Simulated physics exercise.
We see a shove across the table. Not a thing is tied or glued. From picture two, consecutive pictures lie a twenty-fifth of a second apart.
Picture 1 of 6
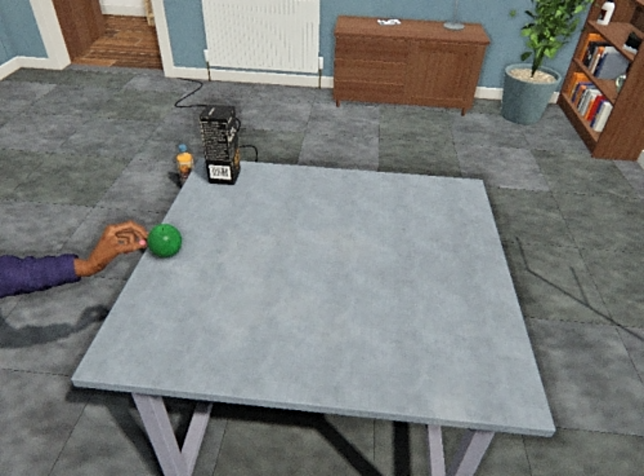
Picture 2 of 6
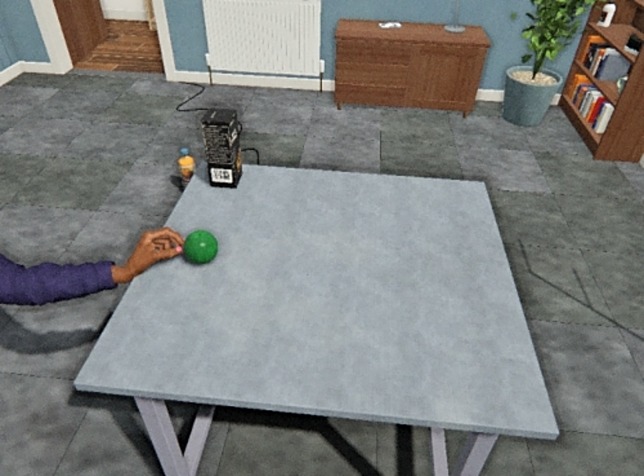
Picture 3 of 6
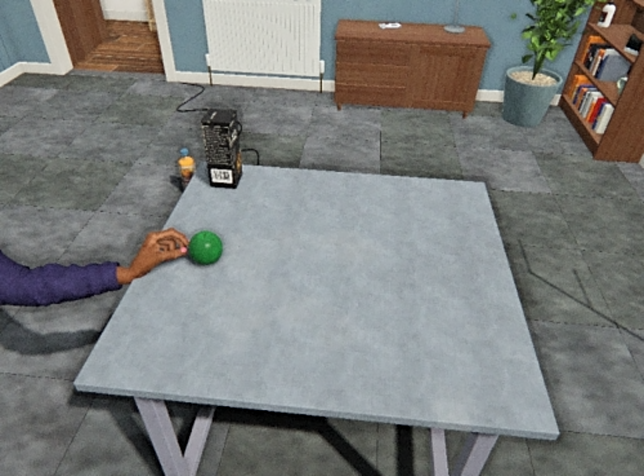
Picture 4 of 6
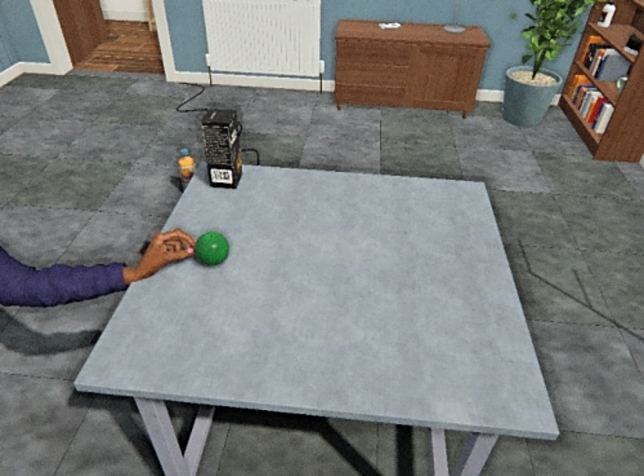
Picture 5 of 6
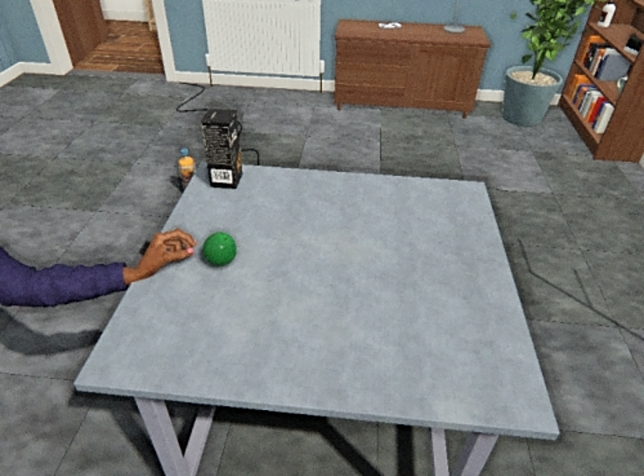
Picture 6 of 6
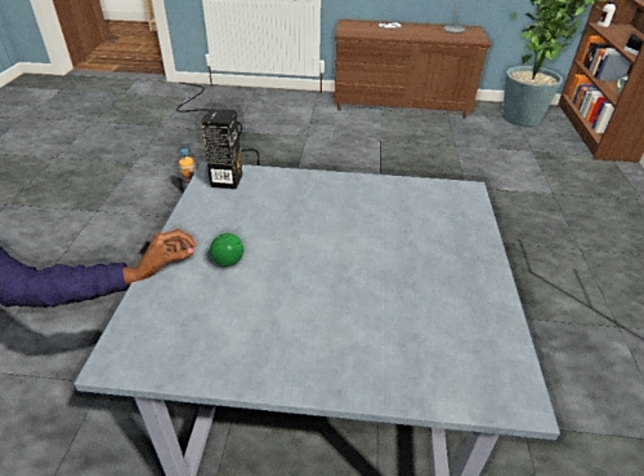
We see a hand in a purple sleeve push a green apple rightward across a gray table near a dark box, then the apple moves slightly farther right, away from the fingertips, as the hand stays nearly still.
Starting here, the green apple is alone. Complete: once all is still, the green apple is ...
On the table.
Then, 0.10 s later than the last frame, green apple moved about its own width near (242, 251).
Then, 0.20 s later than the last frame, green apple moved about its own width near (255, 252).
Then, 0.50 s later than the last frame, green apple moved well along near (278, 254).
When it is over, moved from the start, green apple. End places, in pixels of the last picture, green apple near (281, 254).
